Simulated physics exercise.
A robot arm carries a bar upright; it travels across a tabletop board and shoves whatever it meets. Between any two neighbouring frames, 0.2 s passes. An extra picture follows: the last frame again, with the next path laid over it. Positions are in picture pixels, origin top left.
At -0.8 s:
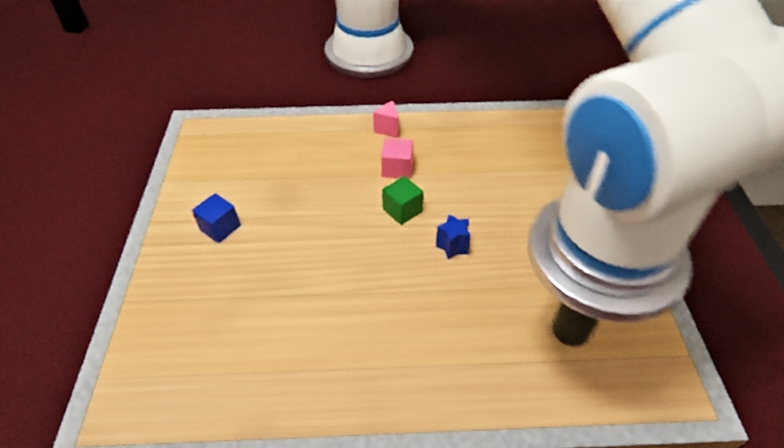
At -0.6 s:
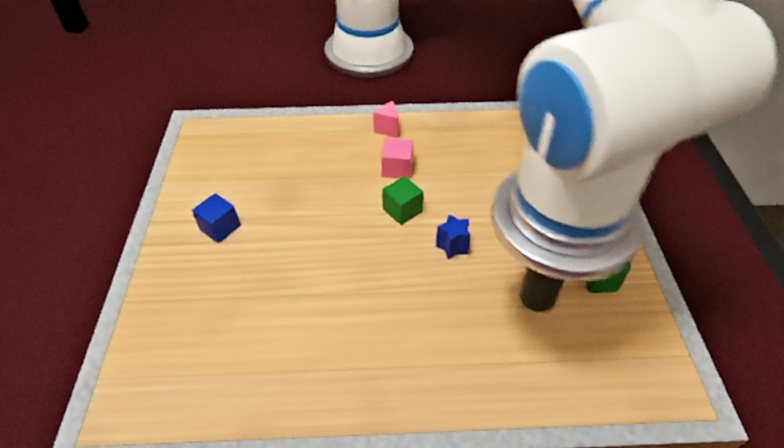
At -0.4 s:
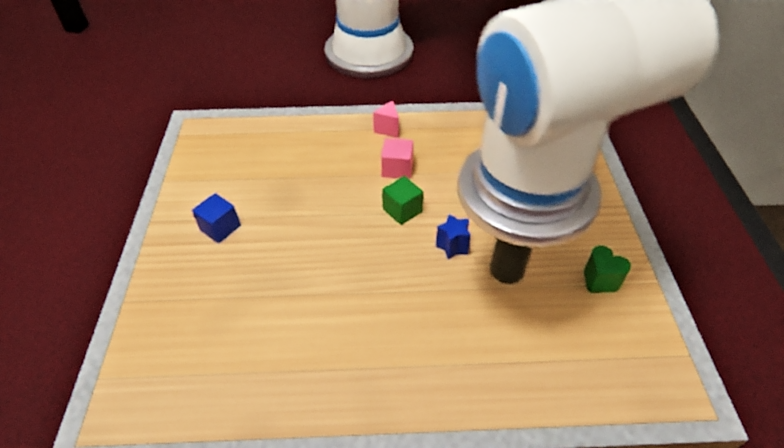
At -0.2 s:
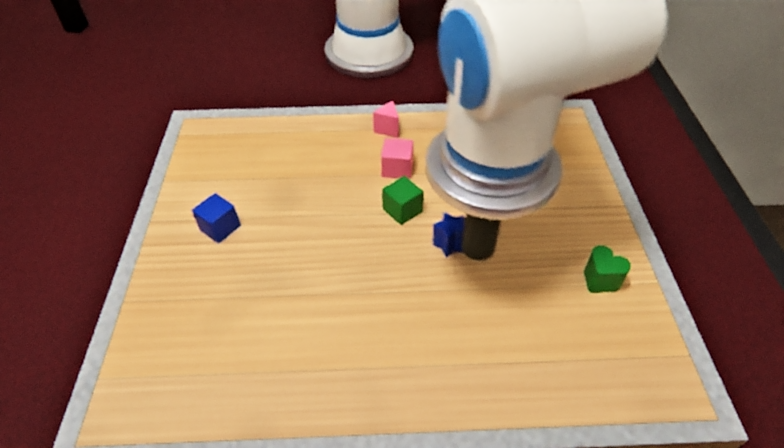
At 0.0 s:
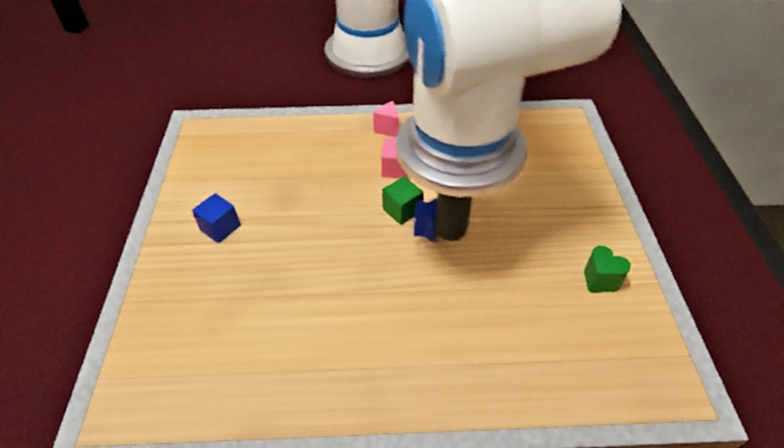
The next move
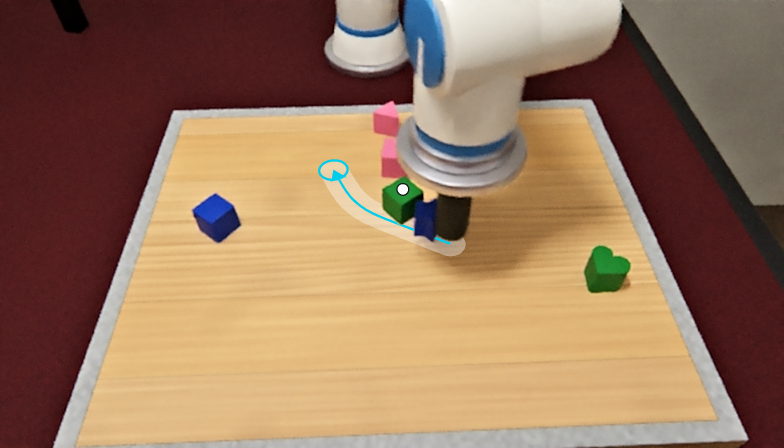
A white robot arm with blue bands and a dark rod at its tip moves over a wooden board with a grey border on a dark red floor, seen from above by a still camera. Pink, green and blue blocks sit around the upper middle, with a blue cube at left and a green heart at right. The arm sweeps up and left, uncovering the heart, and its rod pushes the blue star left towards the green cube.
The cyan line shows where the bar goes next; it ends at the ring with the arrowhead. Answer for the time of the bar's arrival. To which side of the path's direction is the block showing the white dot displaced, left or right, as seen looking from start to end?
Displaced right.
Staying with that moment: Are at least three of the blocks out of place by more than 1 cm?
Going by the path, no.
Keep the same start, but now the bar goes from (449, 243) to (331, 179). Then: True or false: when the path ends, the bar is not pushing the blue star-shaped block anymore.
That claim is false.
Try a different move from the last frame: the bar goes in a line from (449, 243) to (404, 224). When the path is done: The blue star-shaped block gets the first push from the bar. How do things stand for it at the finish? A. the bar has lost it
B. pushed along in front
B: Pushed along in front.
The drawn path runs from (449, 243) by way of (399, 224) and (355, 202) to (333, 170); the dot is on the green four-sided block.
On the path given first. One third of the way, bar (398, 209); green four-sided block (373, 168), turned 45° clockwise; blue star-shaped block (381, 188).
Two thirds of the way, bar (354, 186); pink four-sided block (396, 146), turned 15° clockwise; green four-sided block (353, 147); blue star-shaped block (337, 167).
At the end, bar (332, 155); pink four-sided block (396, 146), turned 15° clockwise; green four-sided block (351, 135), turned 180° clockwise; blue star-shaped block (309, 142), turned 15° anticlockwise.
